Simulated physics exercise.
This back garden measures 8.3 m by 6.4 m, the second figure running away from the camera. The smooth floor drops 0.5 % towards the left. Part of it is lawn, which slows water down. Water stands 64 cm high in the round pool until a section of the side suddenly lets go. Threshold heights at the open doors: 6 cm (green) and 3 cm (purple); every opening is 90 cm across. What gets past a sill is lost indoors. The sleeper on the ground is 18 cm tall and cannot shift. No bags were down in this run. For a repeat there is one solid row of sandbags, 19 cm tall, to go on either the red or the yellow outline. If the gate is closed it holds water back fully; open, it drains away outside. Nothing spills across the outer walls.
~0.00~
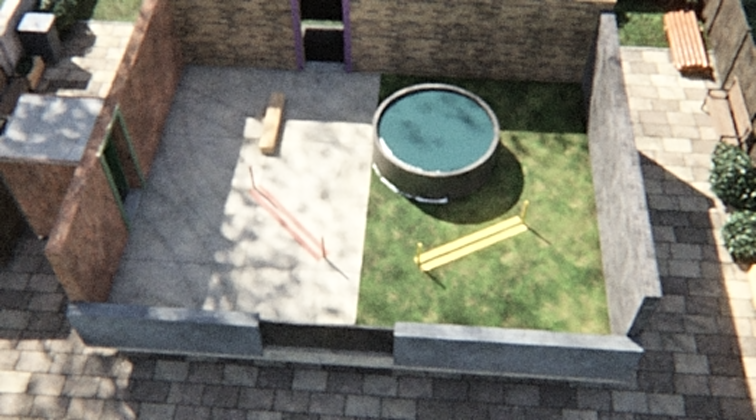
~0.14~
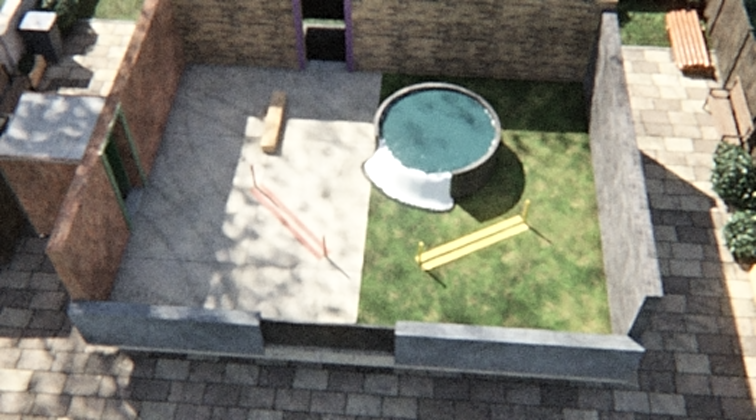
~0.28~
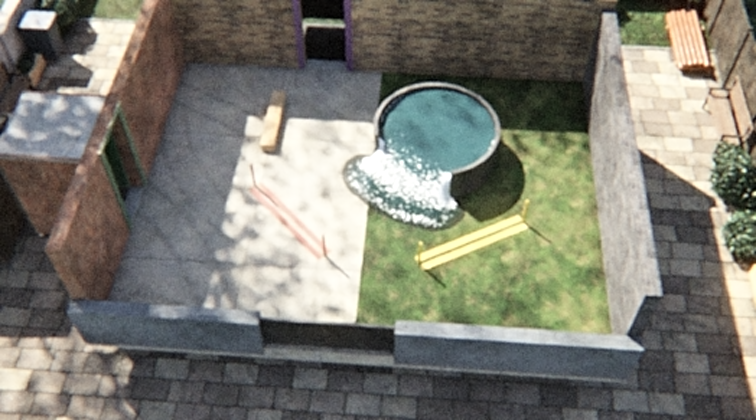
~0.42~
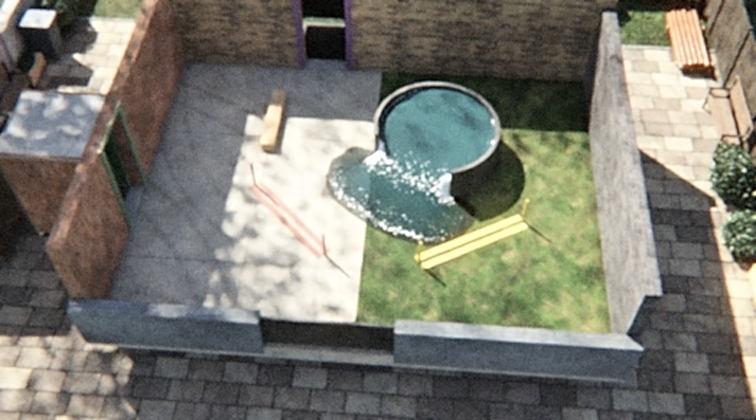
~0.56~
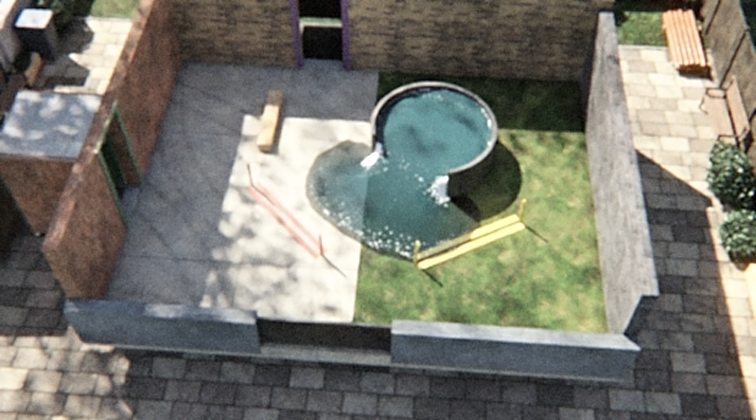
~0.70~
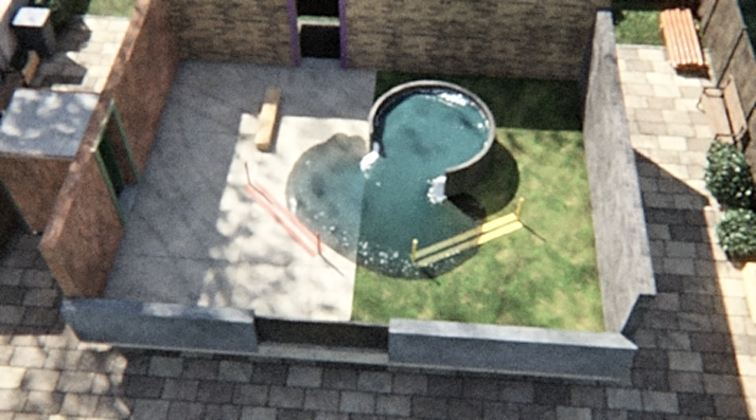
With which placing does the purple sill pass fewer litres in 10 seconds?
Choose yellow.
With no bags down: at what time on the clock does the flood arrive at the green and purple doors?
Arrival: Green 2.4 s, purple 7.5 s.
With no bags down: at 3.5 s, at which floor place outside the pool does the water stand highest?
At about (94, 322).
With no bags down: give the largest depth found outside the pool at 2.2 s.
Up to some 24 cm.
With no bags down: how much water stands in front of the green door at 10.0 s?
Roughly 7.5 cm deep.
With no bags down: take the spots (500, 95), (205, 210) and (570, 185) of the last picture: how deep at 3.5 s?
About 0, 2 and 0 cm.
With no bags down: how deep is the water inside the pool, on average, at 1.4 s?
Some 36 cm.
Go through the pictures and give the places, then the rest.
The first picture shows still water, 64 cm deep, in the round pool at (435, 131).
In the second picture, water pours out at (404, 181) and has run 0.9 m, to (453, 202); typically 9 cm deep outside, 64 cm at the round pool's back.
In the third picture, water pours out at (403, 183) and has run 1.2 m, to (459, 217); typically 10 cm deep outside, 64 cm at the round pool's back.
In the fourth picture, water pours out at (403, 183) and has run 1.4 m, to (337, 160); typically 9 cm deep outside, 64 cm at the round pool's back.
In the fifth picture, water pours out at (400, 183) and has run 1.7 m, to (313, 168); typically 8 cm deep outside, 62 cm at the round pool's back.
In the sixth picture, water pours out at (398, 182) and has run 2.0 m, to (431, 275); typically 6 cm deep outside, 51 cm at the round pool's back.
After 1.4 s water covers 30 % of the floor and is deepest (26 cm) near (401, 194) in the run without bags; in at the purple door, 0 L with no bags, 0 L with the row on red, 0 L on yellow.
After 2.2 s water covers 45 % of the floor and is deepest (24 cm) near (292, 325) in the run without bags; in at the purple door, 0 L with no bags, 0 L with the row on red, 0 L on yellow.
After 3.5 s water covers 50 % of the floor and is deepest (31 cm) near (94, 322) in the run without bags; in at the purple door, 0 L with no bags, 0 L with the row on red, 0 L on yellow.
After 6.0 s water covers 65 % of the floor and is deepest (13 cm) near (94, 322) in the run without bags; in at the purple door, 0 L with no bags, 21 L with the row on red, 0 L on yellow.
After 10.0 s water covers 90 % of the floor and is deepest (13 cm) near (162, 117) in the run without bags; in at the purple door, 2 L with no bags, 52 L with the row on red, 3 L on yellow.
